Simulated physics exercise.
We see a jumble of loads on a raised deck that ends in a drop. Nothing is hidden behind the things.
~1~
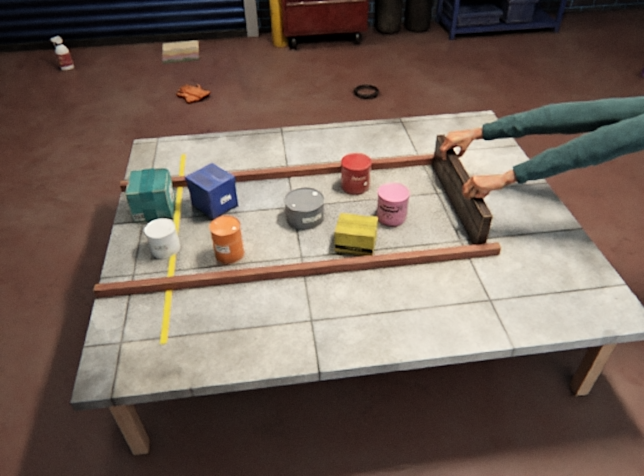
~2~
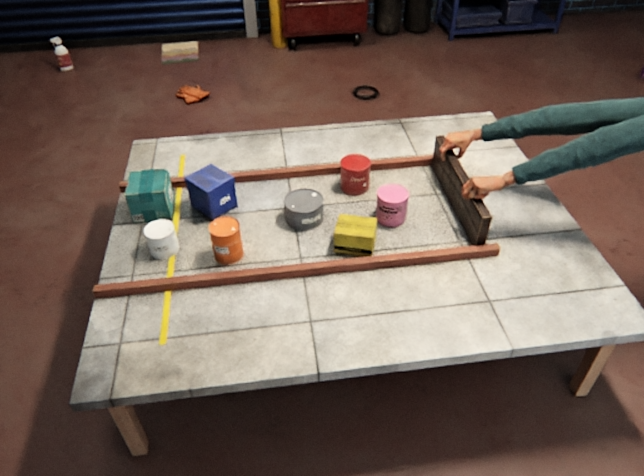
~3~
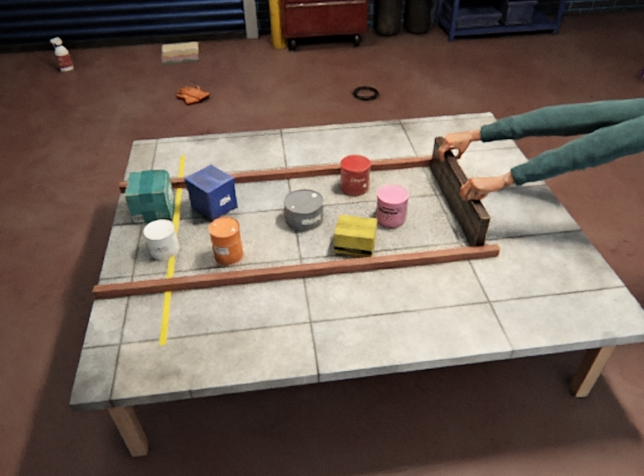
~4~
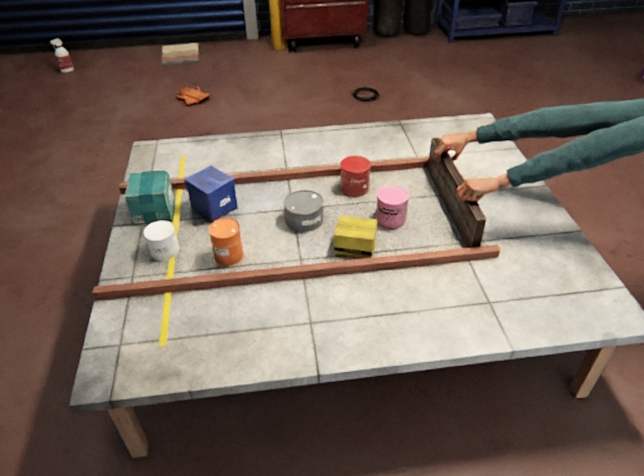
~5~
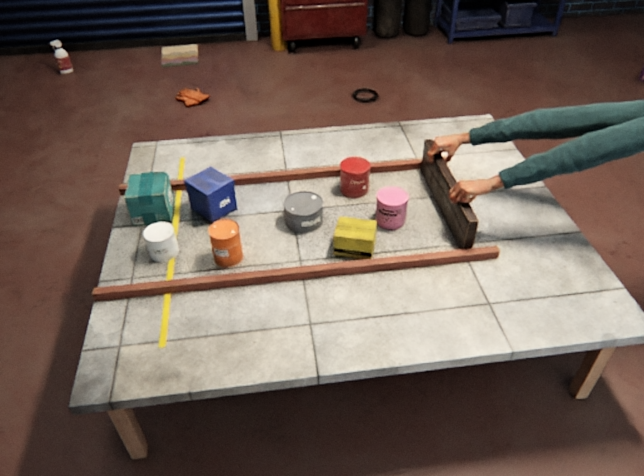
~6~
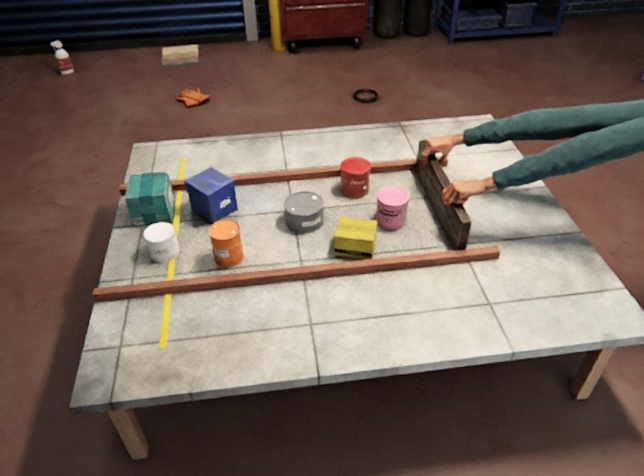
In a dim workshop with a reddish floor, a grey tiled table is seen from above at an angle by a still camera. Between two wooden rails sit turquoise and blue boxes and white and orange canisters near a yellow tape line at left, with grey, red, pink and yellow items farther right. Two green-sleeved arms slide a dark plank slightly leftward, while the objects stay still.
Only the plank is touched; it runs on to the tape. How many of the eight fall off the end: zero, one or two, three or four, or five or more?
In the end the number that fall off is one or two.
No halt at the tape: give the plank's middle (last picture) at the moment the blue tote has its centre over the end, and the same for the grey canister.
Its middle is around (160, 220) and around (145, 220).
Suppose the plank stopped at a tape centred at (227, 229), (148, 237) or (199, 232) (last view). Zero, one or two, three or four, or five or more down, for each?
For each place: Zero; three to four; one or two.
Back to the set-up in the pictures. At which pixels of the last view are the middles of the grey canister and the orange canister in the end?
The grey canister stops around (137, 221); the orange canister around (111, 256).
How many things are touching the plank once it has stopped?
That makes 3.
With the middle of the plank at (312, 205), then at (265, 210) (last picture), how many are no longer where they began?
By then 4, and 6.
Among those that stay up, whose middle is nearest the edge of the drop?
The white canister.
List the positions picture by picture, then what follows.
In the first frame, turquoise parcel (151, 195); white canister (163, 238); blue tote (213, 192); plank (459, 188); tape (175, 230).
In the second frame, white canister (162, 239); red pail (355, 175).
In the third frame, blue tote (212, 193); grey canister (304, 210).
In the fourth frame, turquoise parcel (151, 197); yellow box (356, 237).
In the fifth frame, white canister (162, 242); orange canister (226, 244).
In the sixth frame, turquoise parcel (151, 199); white canister (162, 242); blue tote (212, 195); plank (440, 193); tape (175, 234).
A little later, none off yet; turquoise parcel at rest near (151, 199); white canister at rest near (162, 242); blue tote at rest near (212, 195).
Next, none off yet; turquoise parcel at rest near (151, 199); white canister at rest near (162, 242); blue tote shifted a little near (201, 192).
When it is over, the number that fall off is one or two; down, turquoise parcel.
